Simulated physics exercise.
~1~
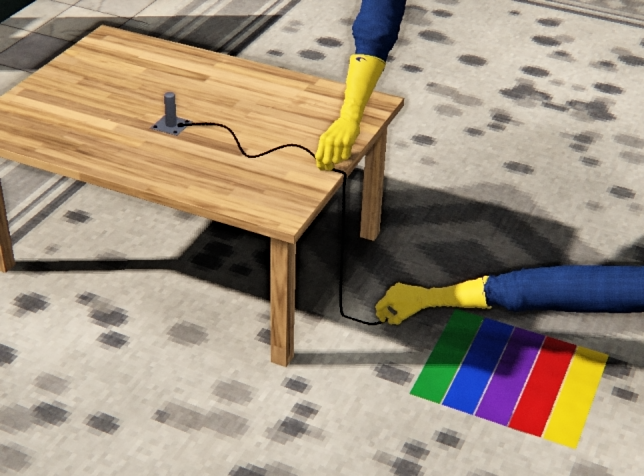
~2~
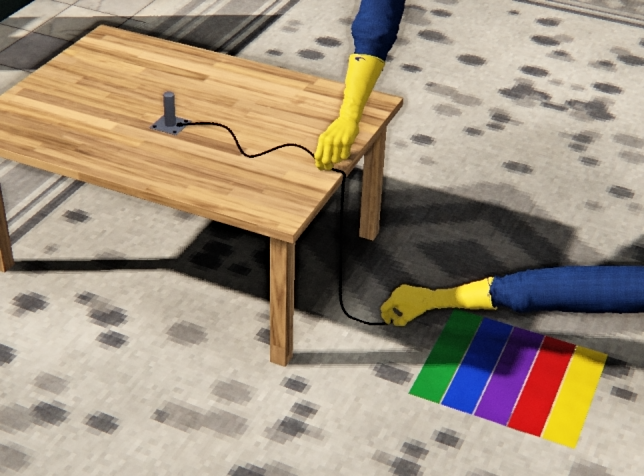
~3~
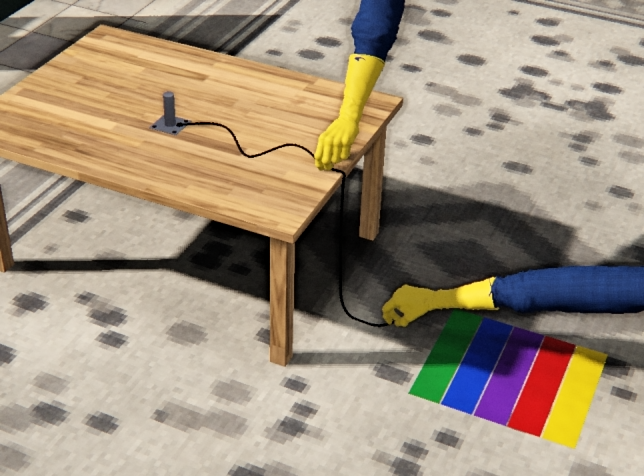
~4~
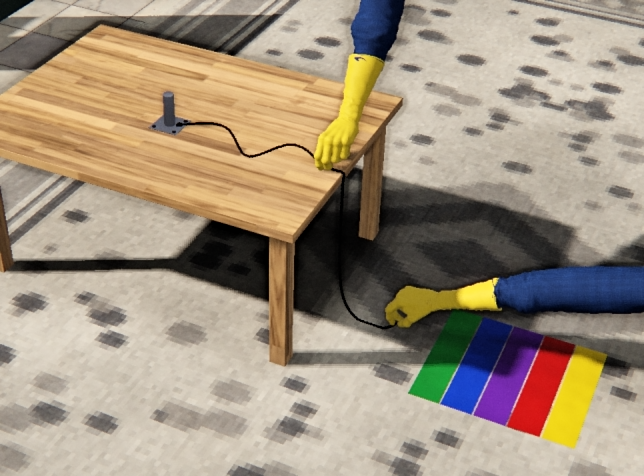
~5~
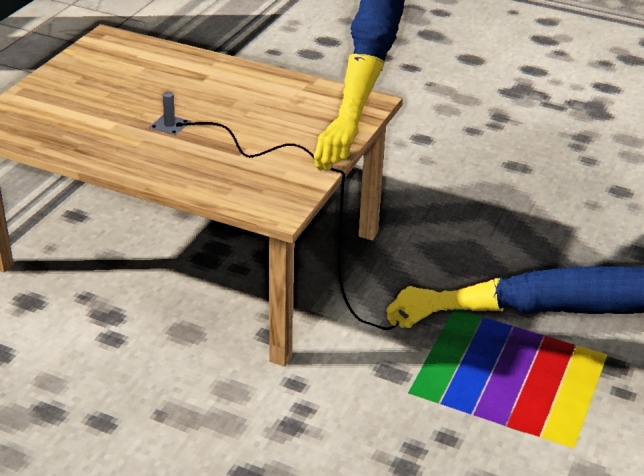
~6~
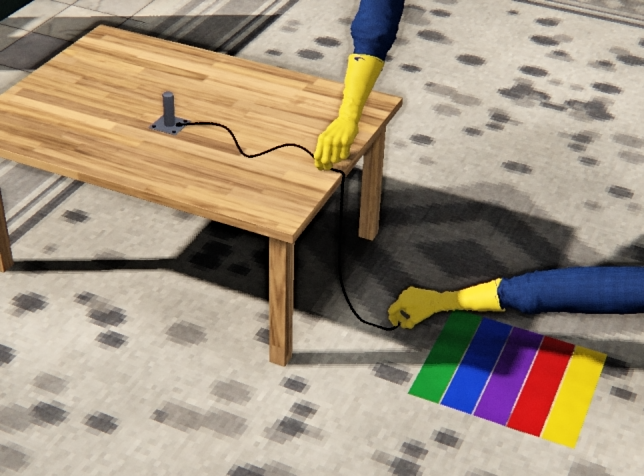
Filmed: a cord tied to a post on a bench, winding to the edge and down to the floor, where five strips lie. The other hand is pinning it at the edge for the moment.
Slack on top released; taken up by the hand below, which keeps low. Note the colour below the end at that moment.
Colour below: Red.
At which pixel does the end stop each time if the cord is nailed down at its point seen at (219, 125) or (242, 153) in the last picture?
Try one ends near (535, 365), try two near (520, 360).
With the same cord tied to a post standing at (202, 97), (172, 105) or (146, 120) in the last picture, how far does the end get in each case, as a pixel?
First (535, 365), then (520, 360), and last (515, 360).
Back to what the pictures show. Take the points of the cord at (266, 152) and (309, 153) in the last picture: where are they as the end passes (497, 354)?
You'll see them at (292, 159) and then at (342, 173).
Early on, end near (497, 354); over blue.
Midway, end near (528, 364); over purple.
At the end of the slack, end near (546, 369); over red. It halts on the red strip.
